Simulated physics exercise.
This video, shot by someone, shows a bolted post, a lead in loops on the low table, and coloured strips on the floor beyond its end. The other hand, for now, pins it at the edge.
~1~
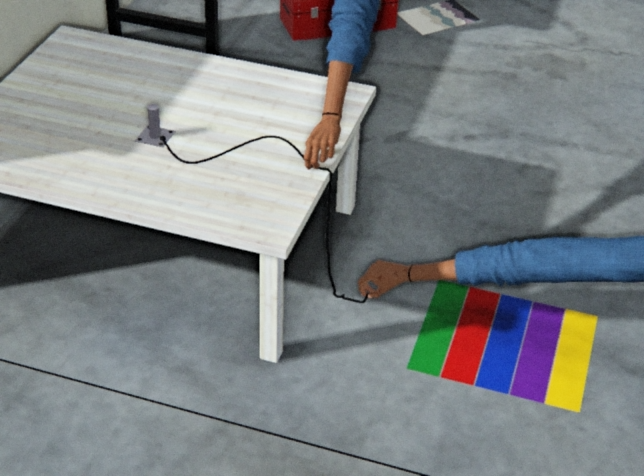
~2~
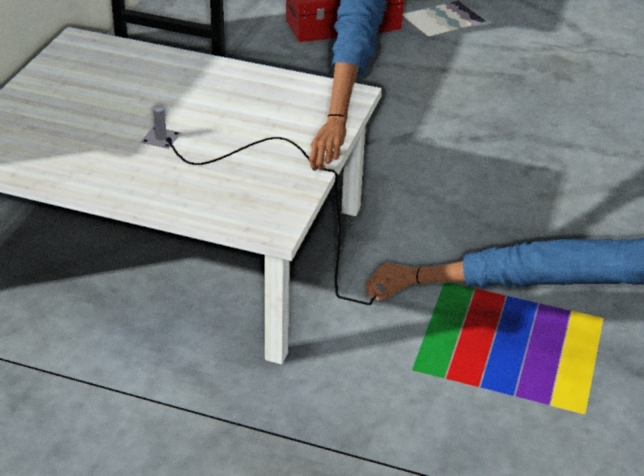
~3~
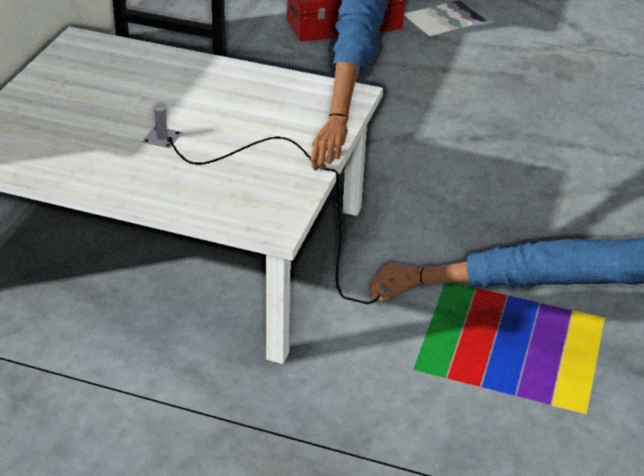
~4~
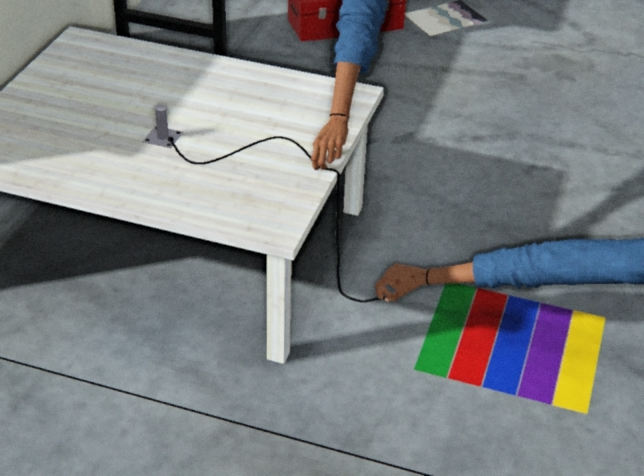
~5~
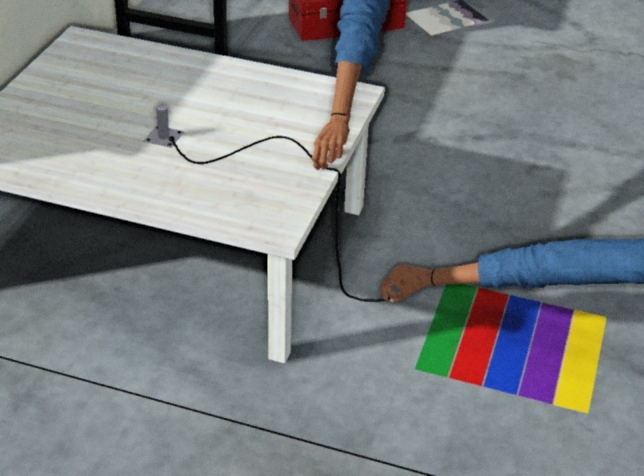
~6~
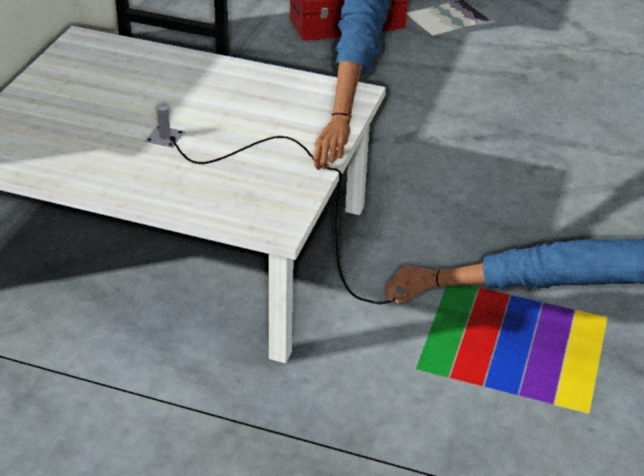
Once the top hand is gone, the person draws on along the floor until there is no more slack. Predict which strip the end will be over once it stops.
I would say the purple strip.
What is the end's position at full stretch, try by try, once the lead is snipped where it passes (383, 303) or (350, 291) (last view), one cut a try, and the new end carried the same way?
Roughly (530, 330), then roughly (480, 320).
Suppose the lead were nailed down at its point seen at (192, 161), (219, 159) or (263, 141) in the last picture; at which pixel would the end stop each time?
Expect roughly (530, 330) for the first, (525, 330) for the second and (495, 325) for the third.
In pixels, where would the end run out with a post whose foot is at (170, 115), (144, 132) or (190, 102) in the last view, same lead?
Pixels, try by try: About (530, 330), (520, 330), (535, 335).
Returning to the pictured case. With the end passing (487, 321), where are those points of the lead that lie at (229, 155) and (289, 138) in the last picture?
First point (256, 150), second point (323, 165).
Early on, end near (487, 321); over red.
Midway, end near (525, 330); over blue.
At the end of the slack, end near (547, 336); over purple. It gets as far as the purple strip.
